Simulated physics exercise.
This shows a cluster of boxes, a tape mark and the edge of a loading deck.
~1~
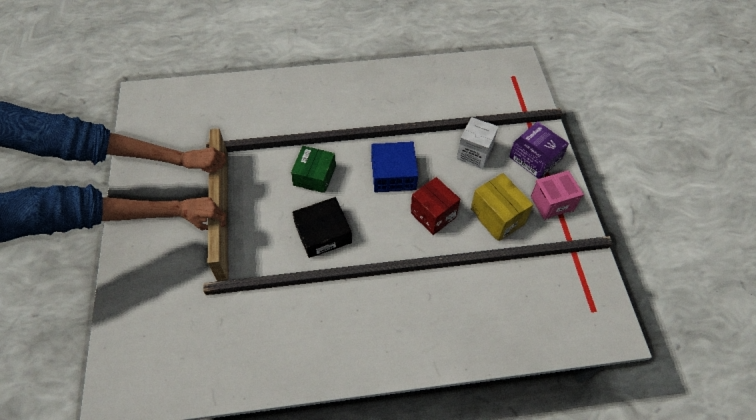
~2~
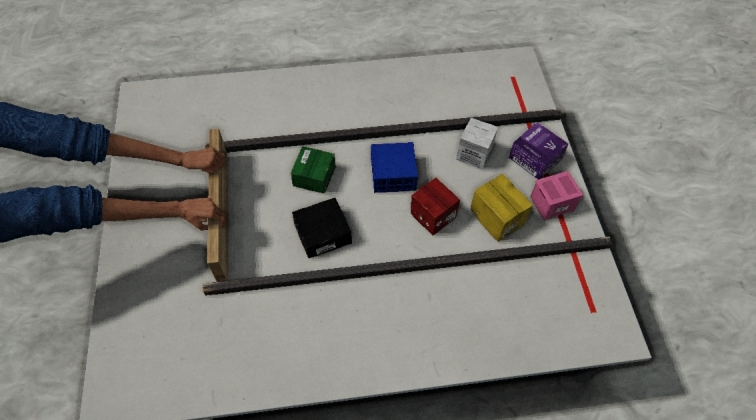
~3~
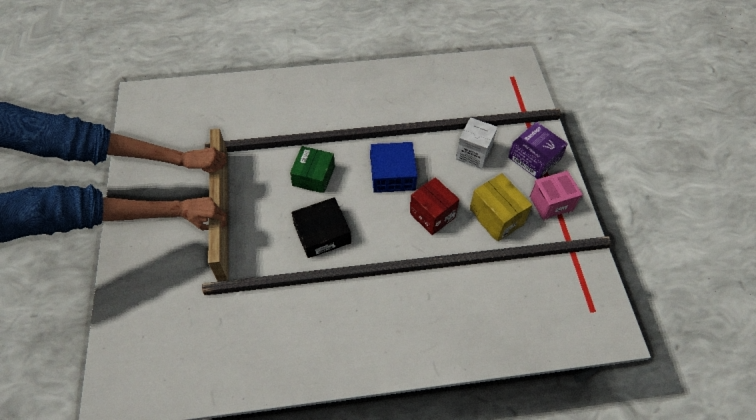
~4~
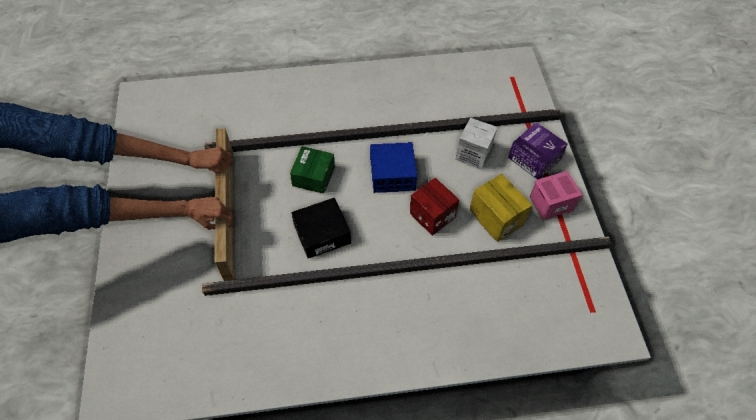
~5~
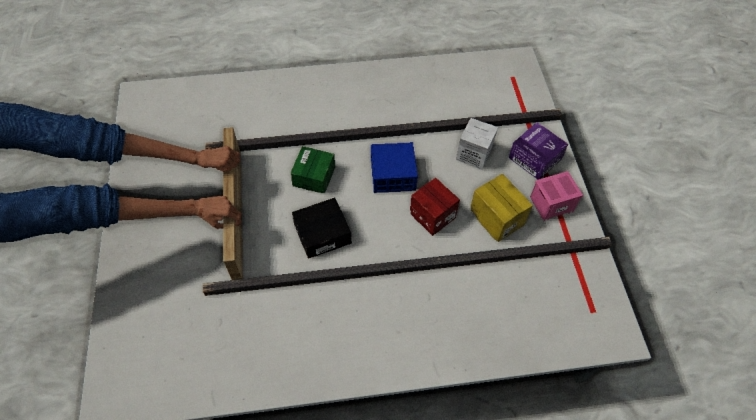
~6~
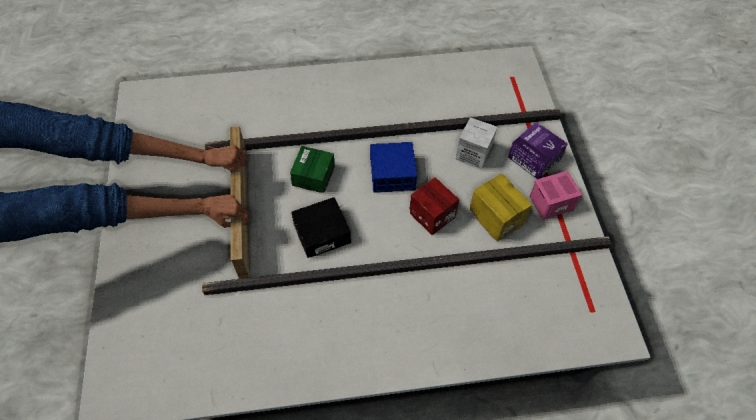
We see two hands holding a wooden plank between dark rails on a pale board, with colored boxes spread toward a red line. The plank stays still at first, then slides slightly right, without touching the boxes, which remain in place.
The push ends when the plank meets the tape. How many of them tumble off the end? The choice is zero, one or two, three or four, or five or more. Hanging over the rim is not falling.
The number that fall off is five or more.
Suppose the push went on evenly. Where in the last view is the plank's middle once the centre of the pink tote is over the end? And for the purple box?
Its middle is around (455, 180) and around (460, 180).
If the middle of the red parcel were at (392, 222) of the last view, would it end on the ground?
Then it is lost.
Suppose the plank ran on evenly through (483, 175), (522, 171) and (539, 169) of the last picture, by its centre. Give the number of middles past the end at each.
Place by place, 2, 4 and 6.
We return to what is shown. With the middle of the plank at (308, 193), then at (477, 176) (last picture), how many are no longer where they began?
The counts are 2 and 8.
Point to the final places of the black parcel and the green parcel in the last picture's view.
First (584, 202), then (556, 140).
Soon after, none off yet; pink tote at rest near (555, 196); purple box at rest near (537, 151); yellow parcel at rest near (499, 208).
After that, none off yet; pink tote displaced about its own width near (586, 197); purple box displaced about its own width near (570, 149); yellow parcel displaced about its own width near (556, 210).
In the end, the number that fall off is five or more; gone, blue crate, red parcel, white box, yellow parcel, purple box and pink tote.
